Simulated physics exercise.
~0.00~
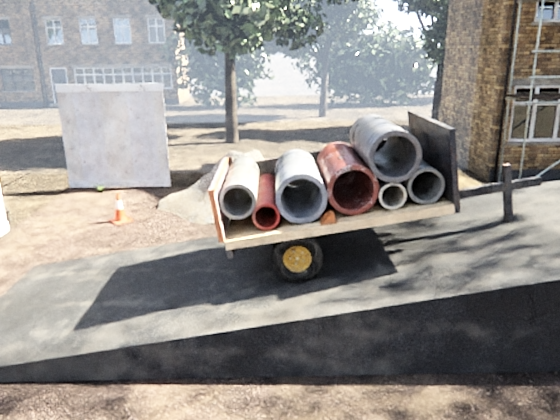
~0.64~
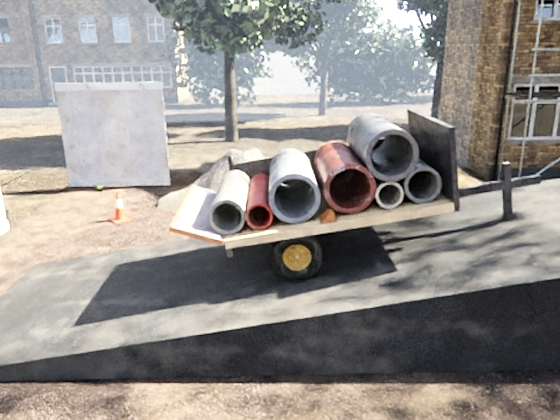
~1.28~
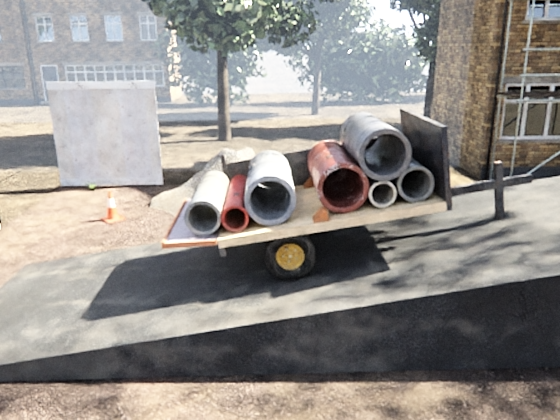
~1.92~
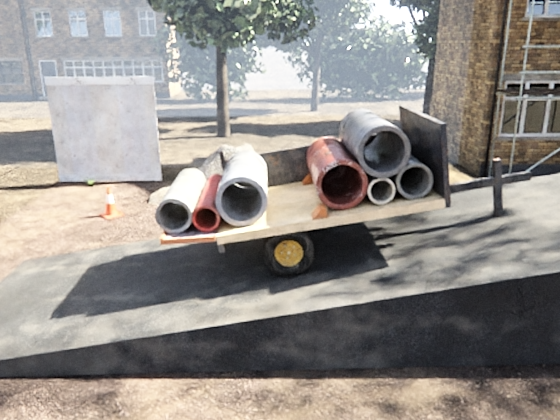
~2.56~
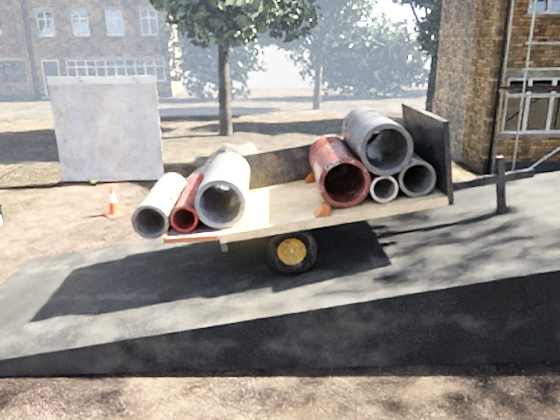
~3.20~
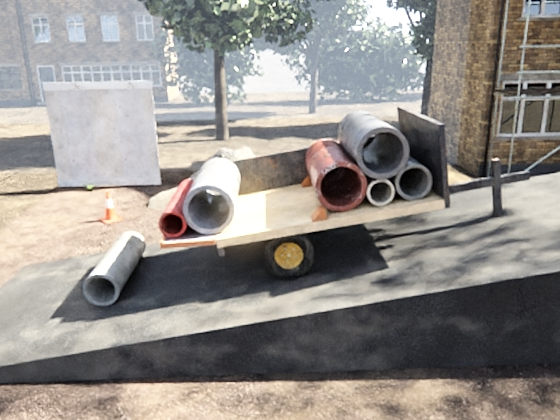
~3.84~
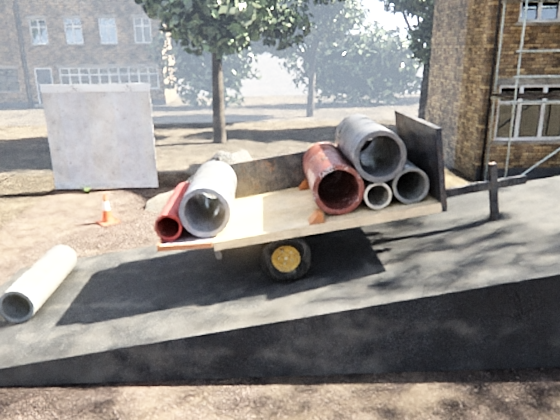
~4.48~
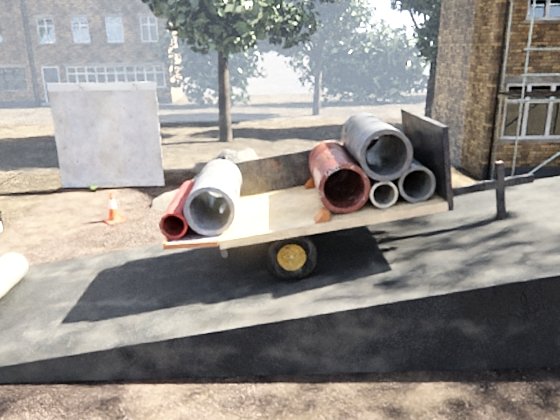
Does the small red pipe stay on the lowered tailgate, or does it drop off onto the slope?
It stays on the lowered tailgate, coming to rest near its outer end with the larger grey pipe beside it.
A trailer loaded with grey and reddish pipes stands on a sloping grey road, seen from its open side, with brick buildings, trees and an orange cone behind. The tailgate on the left swings down until it lies almost level with the bed. Three pipes left of the orange chock roll left, a small red one between two grey ones, while the four on the right stay put. The leading grey pipe drops off the end and rolls down the slope to the left edge of view. The small red pipe stops on the lowered gate, with the larger grey one against it.
